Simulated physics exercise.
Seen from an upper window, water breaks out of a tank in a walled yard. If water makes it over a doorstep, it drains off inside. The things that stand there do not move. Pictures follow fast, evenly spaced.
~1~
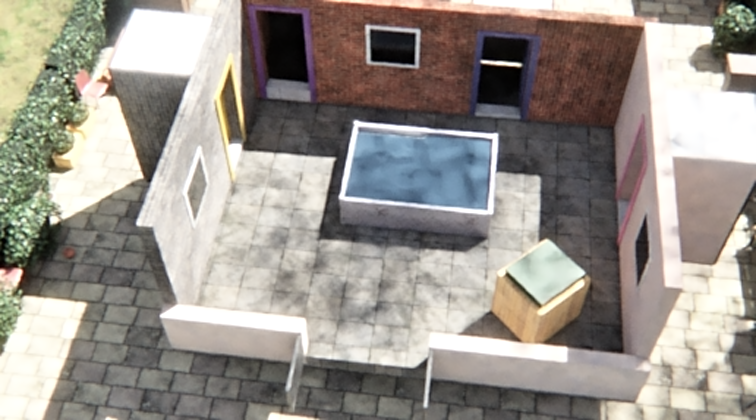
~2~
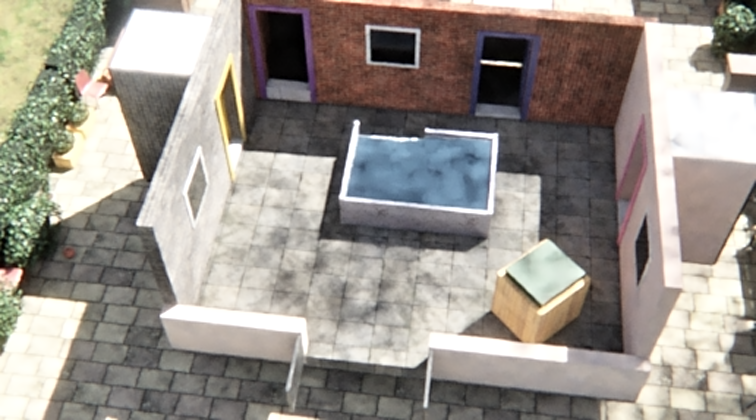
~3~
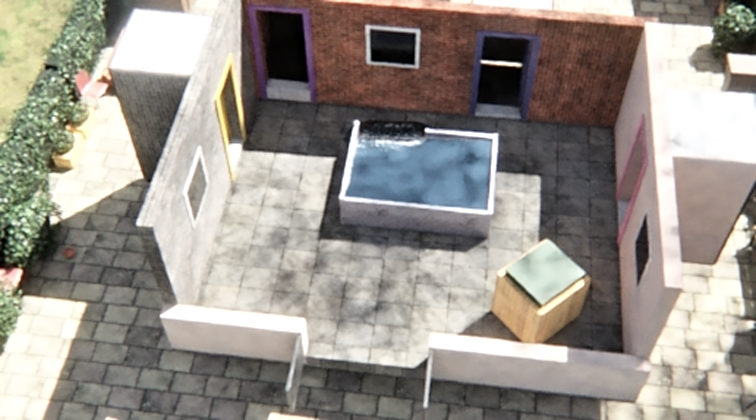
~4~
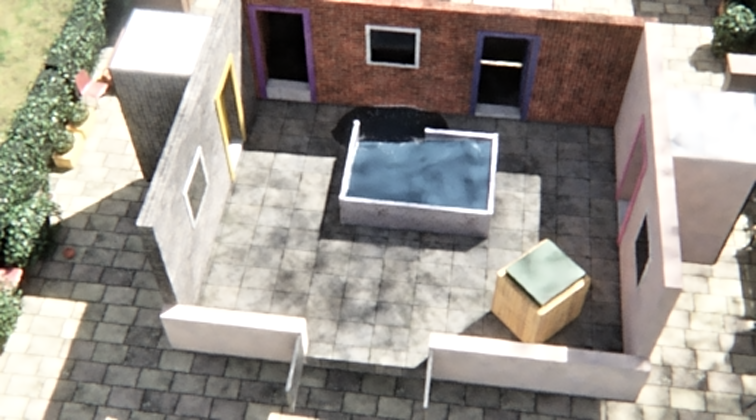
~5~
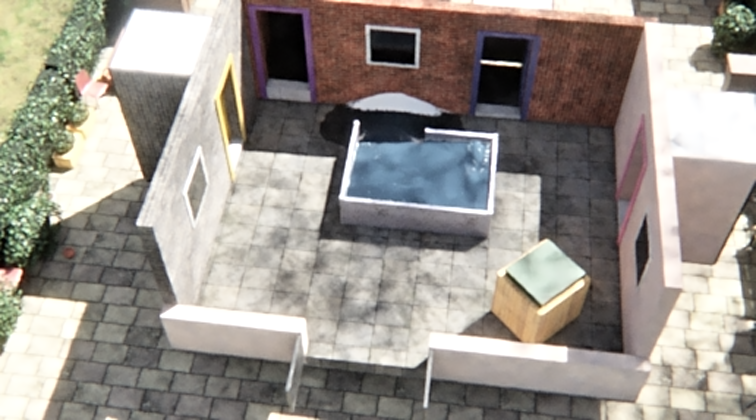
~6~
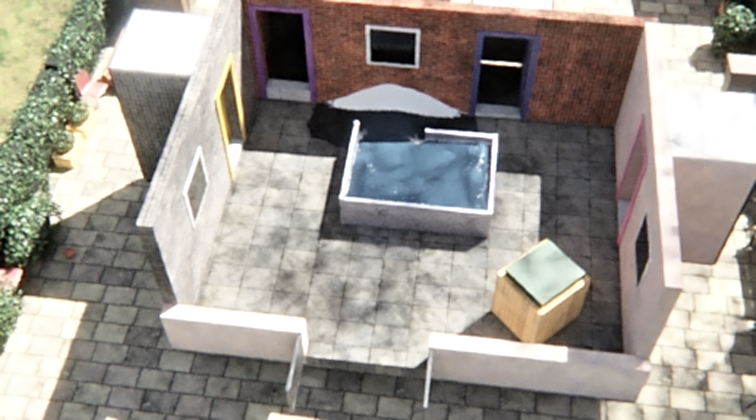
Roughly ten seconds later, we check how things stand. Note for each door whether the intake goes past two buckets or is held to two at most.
One by one: I expect the blue door to let through an acceptable amount; I expect the purple door to let through an acceptable amount; I expect the yellow door to let through too much; I expect the pink door to let through an acceptable amount.
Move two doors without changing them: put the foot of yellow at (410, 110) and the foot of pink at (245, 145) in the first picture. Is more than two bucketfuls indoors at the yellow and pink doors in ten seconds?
Then: The yellow one takes more, the pink one is over.
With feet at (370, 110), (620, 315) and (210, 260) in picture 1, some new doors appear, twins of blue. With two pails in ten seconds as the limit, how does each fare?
Taking them as listed, the first gets past the limit, the second doesn't reach the limit and the third doesn't reach the limit.
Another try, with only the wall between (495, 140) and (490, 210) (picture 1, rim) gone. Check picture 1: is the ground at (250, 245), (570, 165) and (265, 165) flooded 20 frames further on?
Unwetted, submerged, unwetted.
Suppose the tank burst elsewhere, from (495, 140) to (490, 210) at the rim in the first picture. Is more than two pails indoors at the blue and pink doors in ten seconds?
In that case the blue one stays within bounds and the pink one breaks the limit.
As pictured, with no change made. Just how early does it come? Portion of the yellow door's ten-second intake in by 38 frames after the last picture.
Close to 90 %.
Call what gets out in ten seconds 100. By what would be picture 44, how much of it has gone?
About 30 per cent.
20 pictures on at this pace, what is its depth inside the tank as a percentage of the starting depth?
Around 40 percent.
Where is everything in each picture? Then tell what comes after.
Still water in the tank at (421, 169), in the first picture.
The front is at a hidden place, out from the gap on the tank's far side, in the second picture.
The front is at a hidden place, out from the gap on the tank's far side, in the third picture.
Water pours out on the tank's far side and has run to (361, 109), in the fourth picture.
The front is at (341, 105), out from the gap on the tank's far side, in the fifth picture.
The front is at (324, 104), out from the gap on the tank's far side, in the sixth picture.
A moment on, water covers 15 % of the floor; the blue door wet at the sill, nothing in, the purple door wet at the sill, nothing in, the yellow door not reached, the pink door not reached.
Next, water covers 30 % of the floor; the blue door wet at the sill, nothing in, the purple door wet at the sill, nothing in, the yellow door wet at the sill, nothing in, the pink door not reached.
Then, water covers 50 % of the floor; the blue door wet at the sill, nothing in, the purple door under two buckets in, the yellow door over two buckets in, the pink door wet at the sill, nothing in.
Later, water covers 80 % of the floor; the blue door wet at the sill, nothing in, the purple door under two buckets in, the yellow door over two buckets in, the pink door under two buckets in.
In the end, water covers 95 % of the floor; the blue door wet at the sill, nothing in, the purple door under two buckets in, the yellow door over two buckets in, the pink door under two buckets in.
